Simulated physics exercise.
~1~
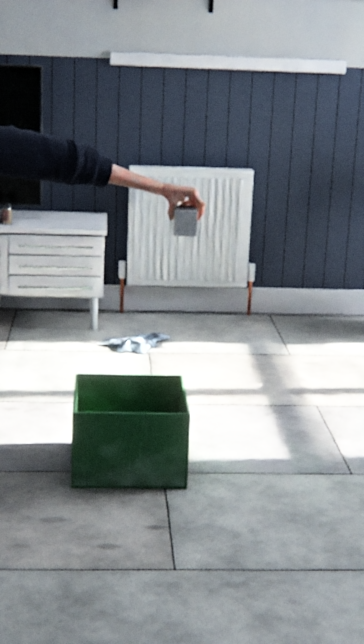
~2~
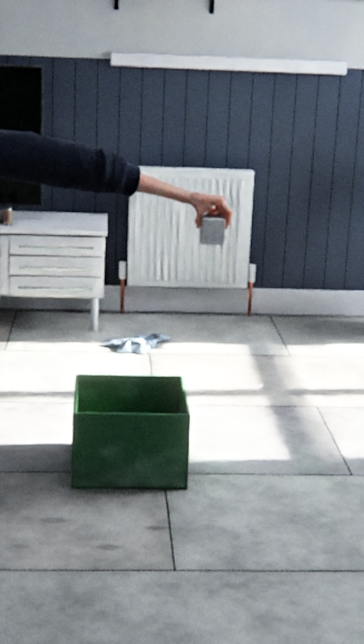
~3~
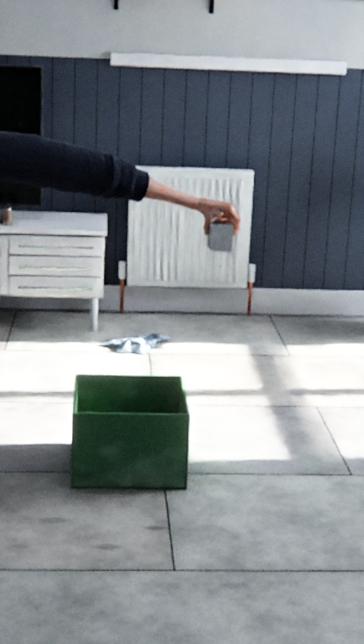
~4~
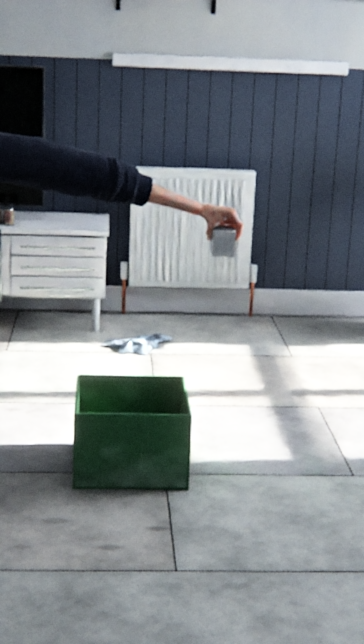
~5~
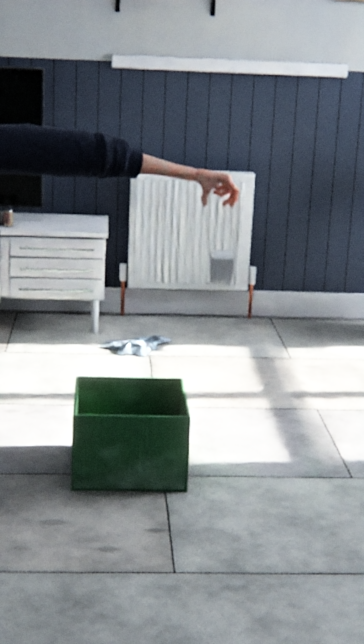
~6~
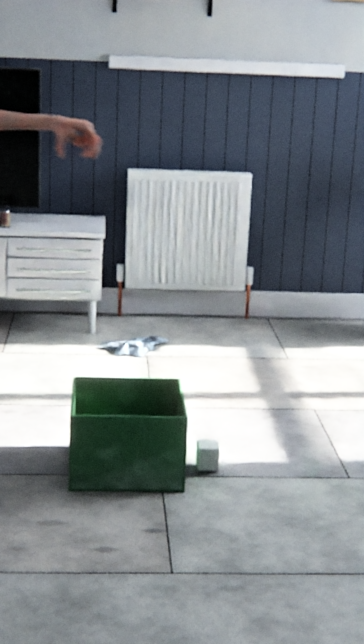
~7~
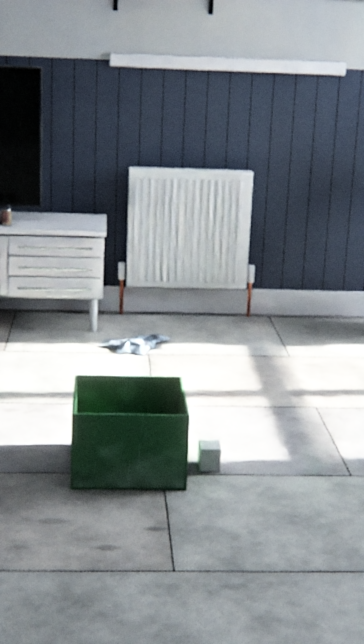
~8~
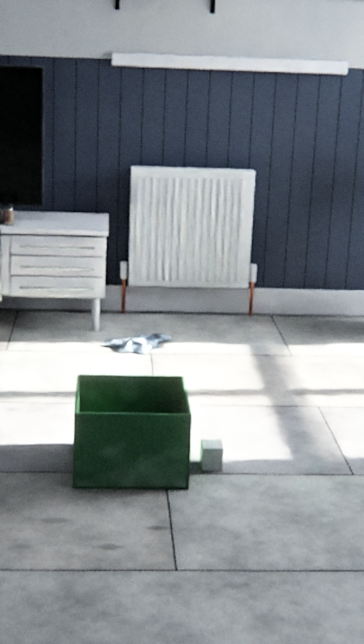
A hand holding a white block moves right, releases it, and it lands beside a green crate.
